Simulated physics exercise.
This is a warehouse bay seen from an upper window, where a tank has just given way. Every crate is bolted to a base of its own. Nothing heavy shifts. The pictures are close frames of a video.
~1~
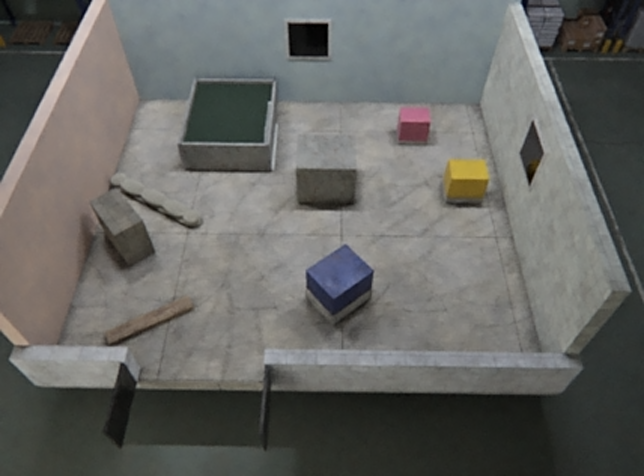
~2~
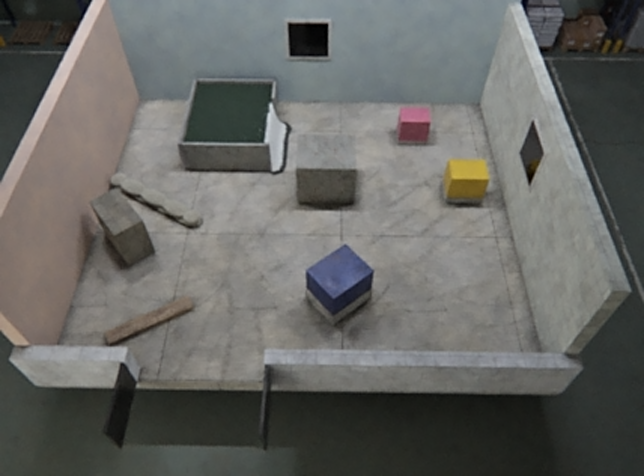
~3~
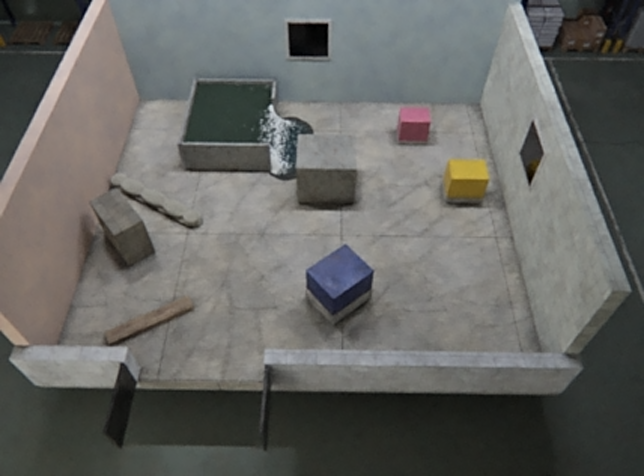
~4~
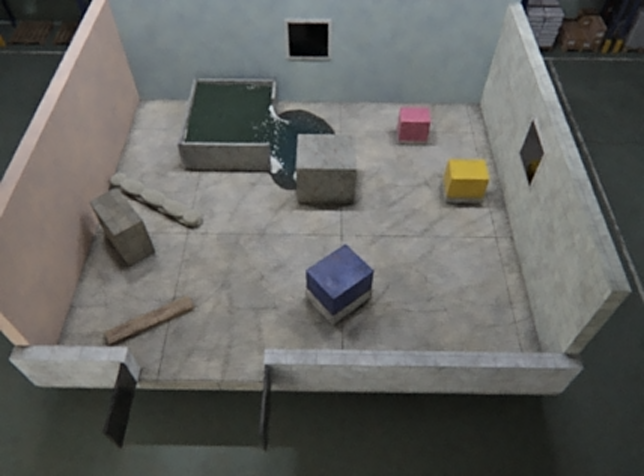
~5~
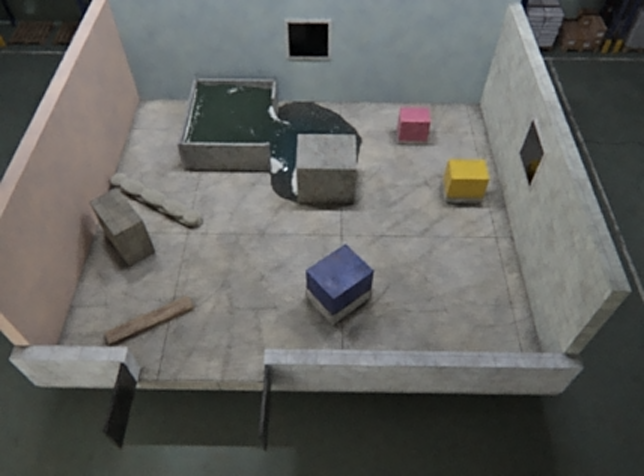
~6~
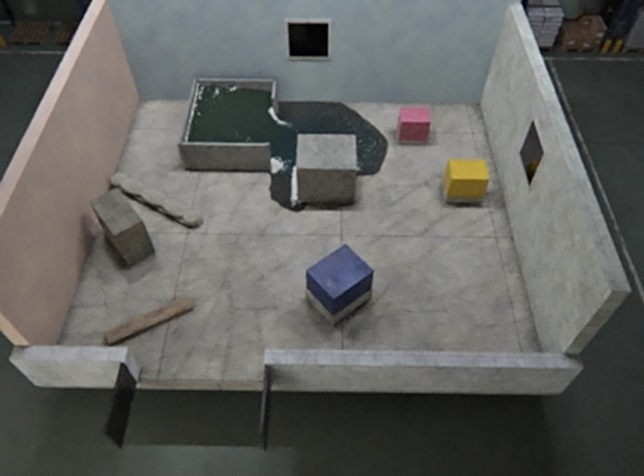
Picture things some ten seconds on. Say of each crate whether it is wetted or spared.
The blue crate is spared, the yellow crate is wetted, the pink crate is wetted.
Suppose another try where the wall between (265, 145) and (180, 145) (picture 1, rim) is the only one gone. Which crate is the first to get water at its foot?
The blue crate, by my reading.
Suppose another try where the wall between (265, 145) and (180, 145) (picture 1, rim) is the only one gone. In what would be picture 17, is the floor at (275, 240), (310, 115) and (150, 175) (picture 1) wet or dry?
Read off point by point, the answer is soaking, not soaked, soaking.
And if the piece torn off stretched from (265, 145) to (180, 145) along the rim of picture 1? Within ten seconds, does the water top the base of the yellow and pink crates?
So the yellow crate remains untouched while the pink crate remains untouched.
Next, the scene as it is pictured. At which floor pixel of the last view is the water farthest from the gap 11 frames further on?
I'd say around (511, 234).
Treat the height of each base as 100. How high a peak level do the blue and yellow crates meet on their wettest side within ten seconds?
Around 40 in a hundred for the first and 190 in a hundred for the second.
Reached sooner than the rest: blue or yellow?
It's the yellow one.
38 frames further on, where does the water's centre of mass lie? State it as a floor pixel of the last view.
Around pixel (371, 181).
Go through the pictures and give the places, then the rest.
The first frame shows the open tank at (230, 113) is whole and still.
In the second frame, water pours out at (271, 137) and has run to (279, 171).
In the third frame, the front is at a hidden place, out from the gap at (271, 139).
In the fourth frame, the front is at a hidden place, out from the gap at (271, 140).
In the fifth frame, the front is at a hidden place, out from the gap at (271, 140).
In the sixth frame, the front is at (384, 143), out from the gap at (271, 140).
A moment on, water covers 20 % of the floor; the blue crate not reached, the yellow crate water round its plinth, the pink crate water round its plinth.
Next, water covers 35 % of the floor; the blue crate water round its plinth, the yellow crate water round its plinth, the pink crate water round its plinth.
Then, water covers 50 % of the floor; the blue crate water round its plinth, the yellow crate water round its plinth, the pink crate water round its plinth.
Later, water covers 60 % of the floor; the blue crate water round its plinth, the yellow crate water round its plinth, the pink crate water round its plinth.
In the end, water covers 80 % of the floor; the blue crate stayed above the water, the yellow crate was topped, the pink crate was topped.
